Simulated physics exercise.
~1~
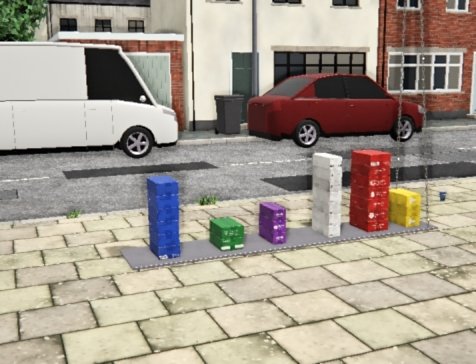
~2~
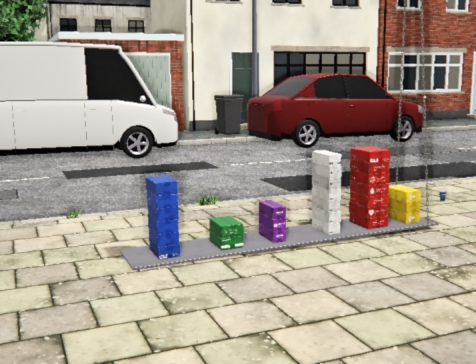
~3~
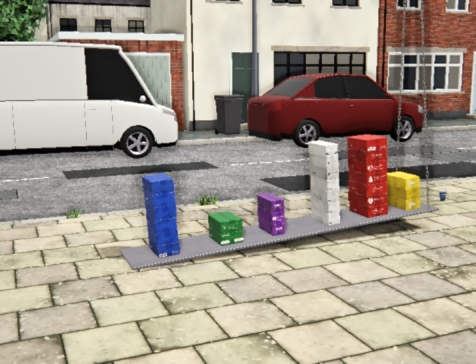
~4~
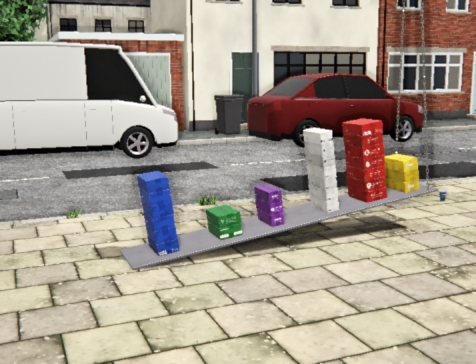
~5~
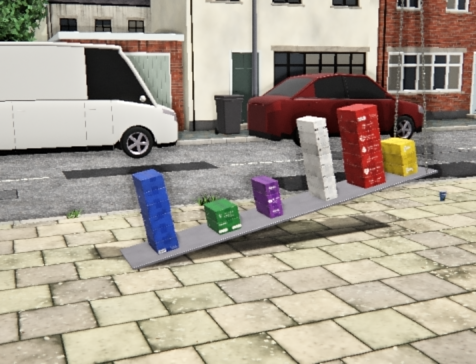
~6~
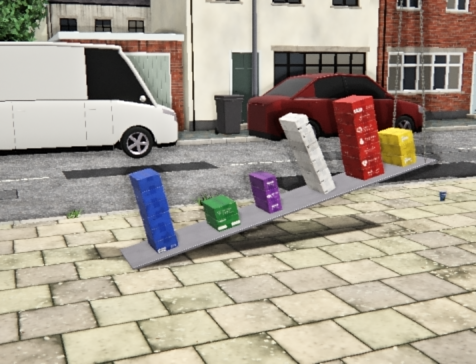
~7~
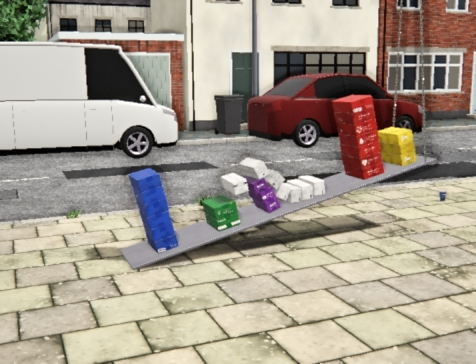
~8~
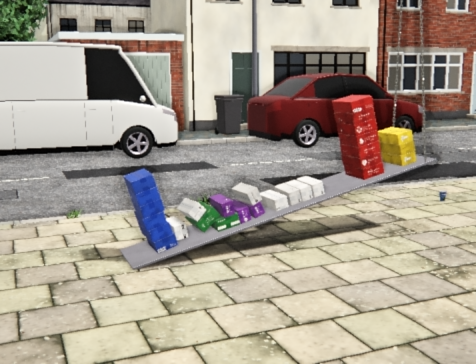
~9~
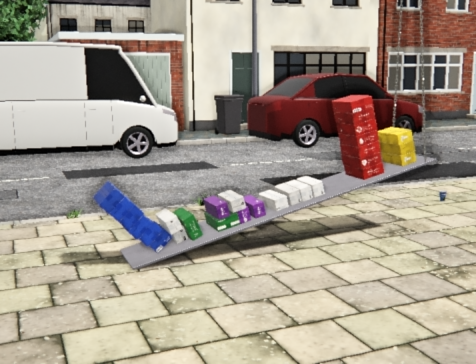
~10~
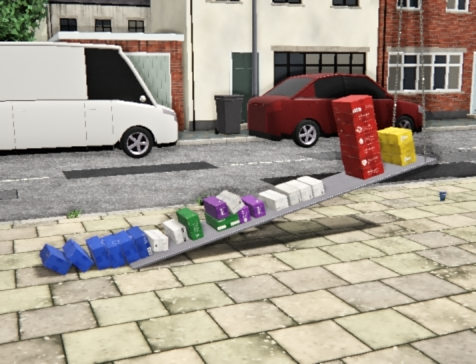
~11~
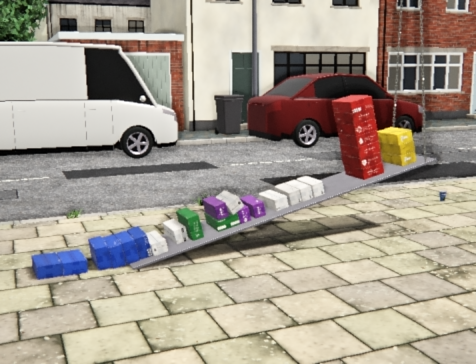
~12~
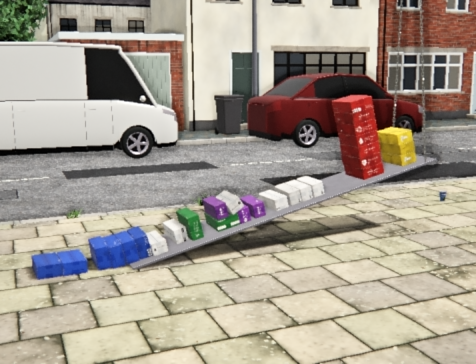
A flat grey rack on the pavement, carrying blue, green, purple, white, red and yellow stacks of boxes, begins to tilt as its right end rises. The stacks lean leftward with it, and the tall white one tips over first, falling down the slope onto the purple and green piles. Those two short piles topple and scatter leftward against the blue column. The blue column then leans farther and crashes off the low end, its top boxes tumbling onto the paving. The rack rests sloped, with fallen boxes strewn along its lower part while the red and yellow stacks still stand.
